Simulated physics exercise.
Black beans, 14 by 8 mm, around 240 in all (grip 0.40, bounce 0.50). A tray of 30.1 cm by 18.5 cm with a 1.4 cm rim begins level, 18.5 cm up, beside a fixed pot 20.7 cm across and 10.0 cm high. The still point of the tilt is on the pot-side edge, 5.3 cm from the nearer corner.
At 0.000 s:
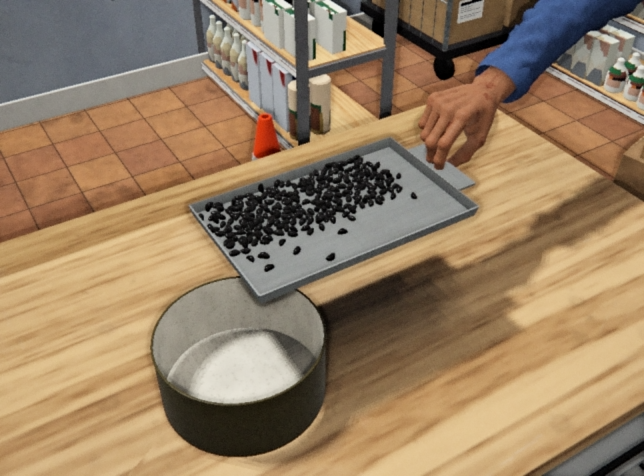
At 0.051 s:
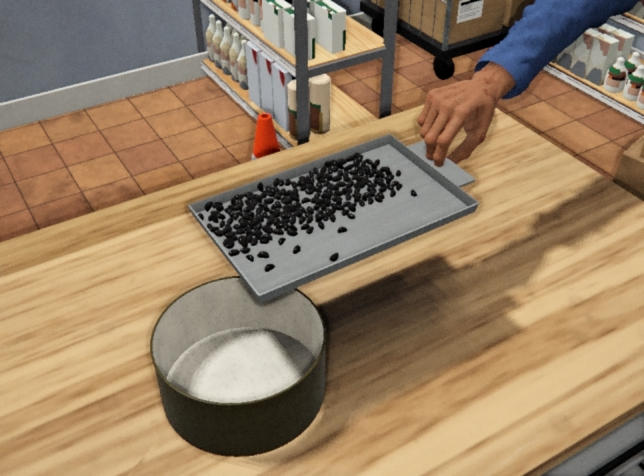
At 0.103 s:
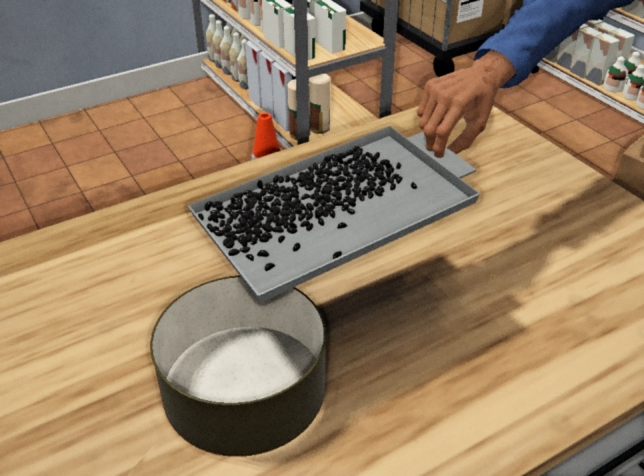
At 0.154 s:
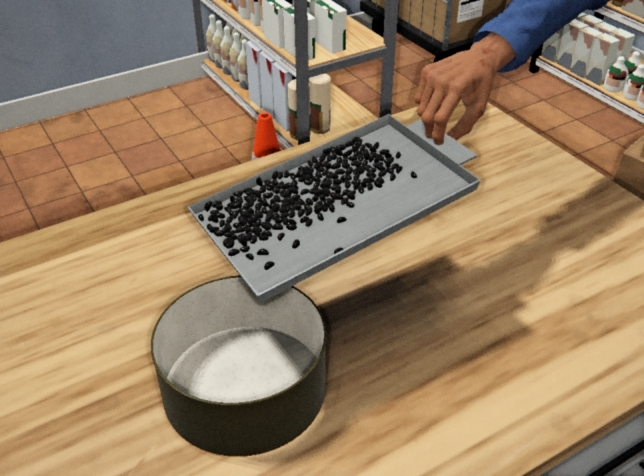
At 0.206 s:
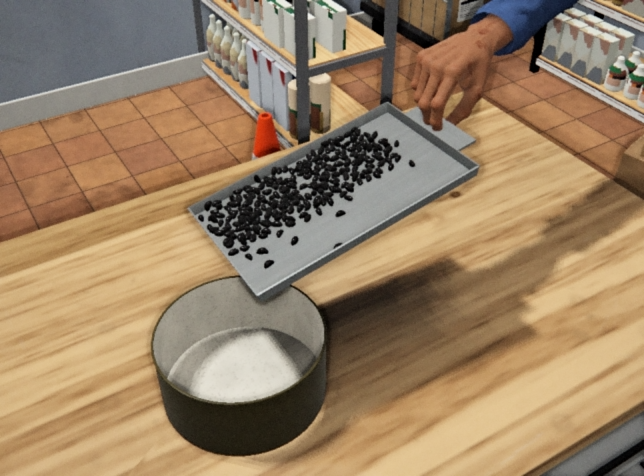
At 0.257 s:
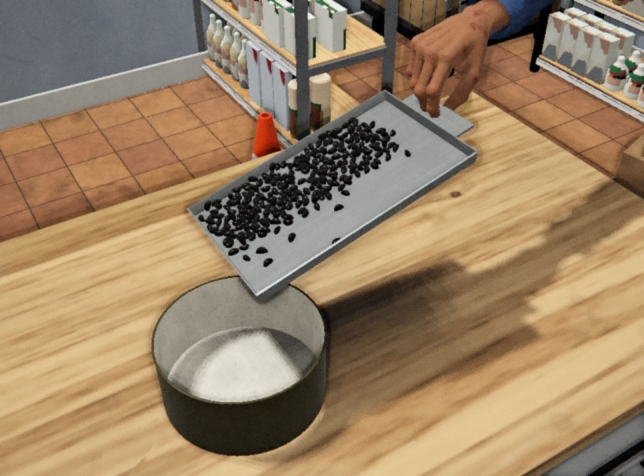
A hand in a blue sleeve held the right end of a gray tray of black beans and raised it gradually, slanting the tray toward a dark round pot with white contents on the wooden counter.
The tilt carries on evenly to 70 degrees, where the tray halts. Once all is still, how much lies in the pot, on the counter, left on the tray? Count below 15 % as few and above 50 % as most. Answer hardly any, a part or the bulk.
Pot: A part, counter: A part, tray: A part.
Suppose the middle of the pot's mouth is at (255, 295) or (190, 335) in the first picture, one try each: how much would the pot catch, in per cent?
Some 40 and 60 per cent.
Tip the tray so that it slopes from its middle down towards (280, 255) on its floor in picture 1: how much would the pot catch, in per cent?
Some 80 per cent.
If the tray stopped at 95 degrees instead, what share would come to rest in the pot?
In that case some 55 per cent.
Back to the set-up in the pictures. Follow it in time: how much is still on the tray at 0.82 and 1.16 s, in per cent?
In turn: 95, 30.
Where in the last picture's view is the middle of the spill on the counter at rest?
Around (130, 343).
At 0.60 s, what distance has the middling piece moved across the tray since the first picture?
Roughly 4 cm.
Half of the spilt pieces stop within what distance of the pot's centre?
Some 20 cm.
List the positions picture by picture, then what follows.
Tray tilt 0 degrees, front corners at (261, 293) and (476, 206); middle of the pieces at (306, 202); pot at (239, 335), in the first frame.
Tray tilt 1 degrees, front corners at (260, 293) and (476, 202); middle of the pieces at (306, 200), in the second frame.
Tray tilt 3 degrees, front corners at (260, 292) and (476, 193), lowest corner left back; middle of the pieces at (305, 196), in the third frame.
Tray tilt 7 degrees, front corners at (259, 292) and (477, 180), lowest corner left back; middle of the pieces at (305, 191), in the fourth frame.
Tray tilt 11 degrees, front corners at (258, 292) and (476, 166), lowest corner left back; middle of the pieces at (303, 186), in the fifth frame.
Tray tilt 15 degrees, front corners at (258, 292) and (474, 152), lowest corner left back; middle of the pieces at (302, 181); pot at (240, 334). The tray's pace is about 80 degrees a second, in the sixth frame.
After 0.60 s, tilt 42 degrees; the tray holds 100 %, the pot 0 %.
Then, at 0.82 s, tilt 60 degrees; the tray holds 95 %, the pot 0 %.
After 1.16 s, tilt 70 degrees; the tray holds 30 %, the pot 30 %.
At rest (2.5 s), pot 40 %, counter 35 %, tray 25 %.
